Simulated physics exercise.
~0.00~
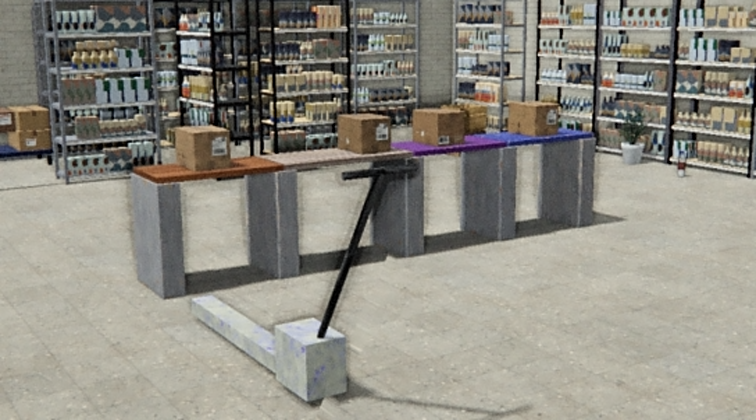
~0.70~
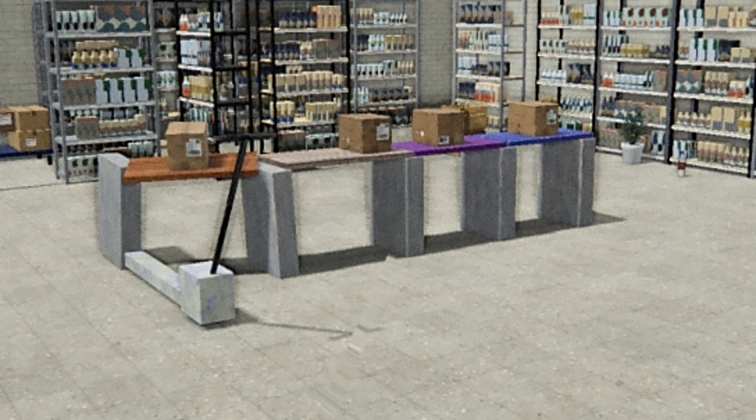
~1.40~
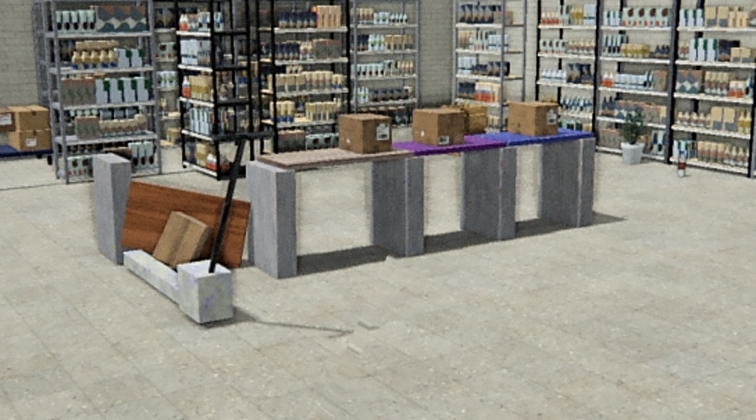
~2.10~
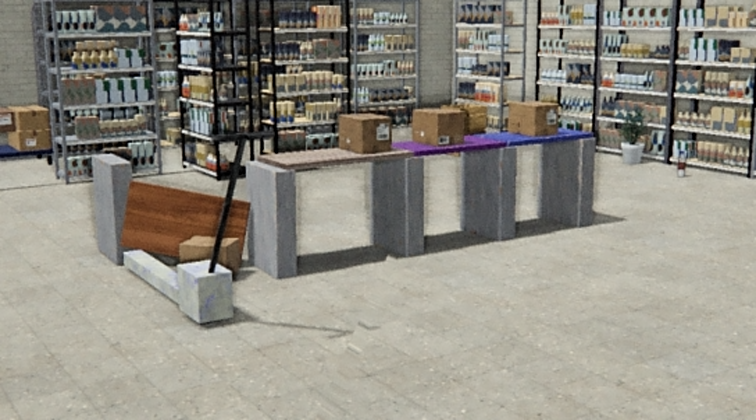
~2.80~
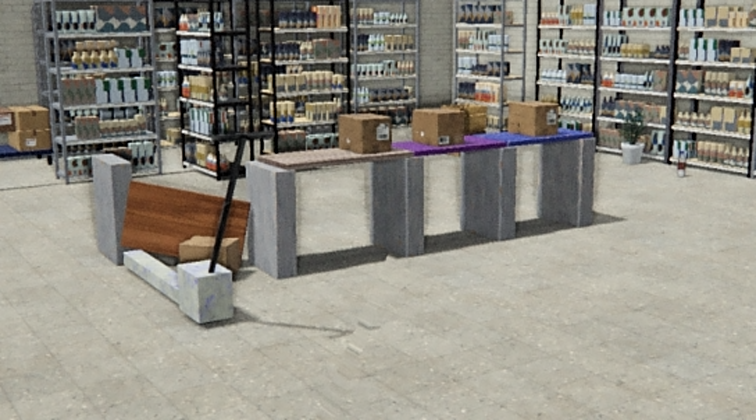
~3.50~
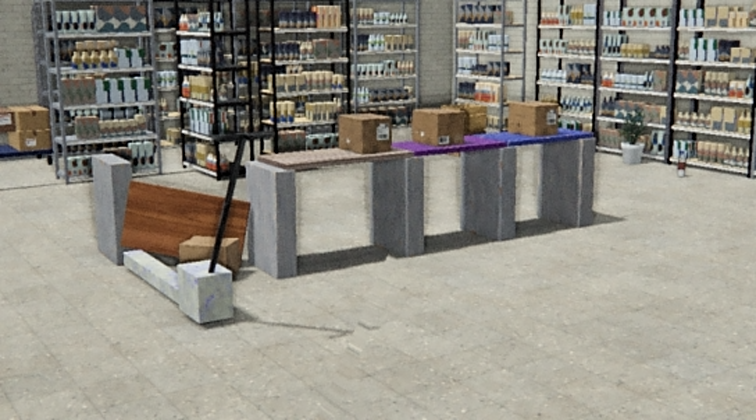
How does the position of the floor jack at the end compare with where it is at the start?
At the start the jack stands out on the open floor in front of the row, and by the end it is further left and further back, up against the leftmost bay where the board has fallen.
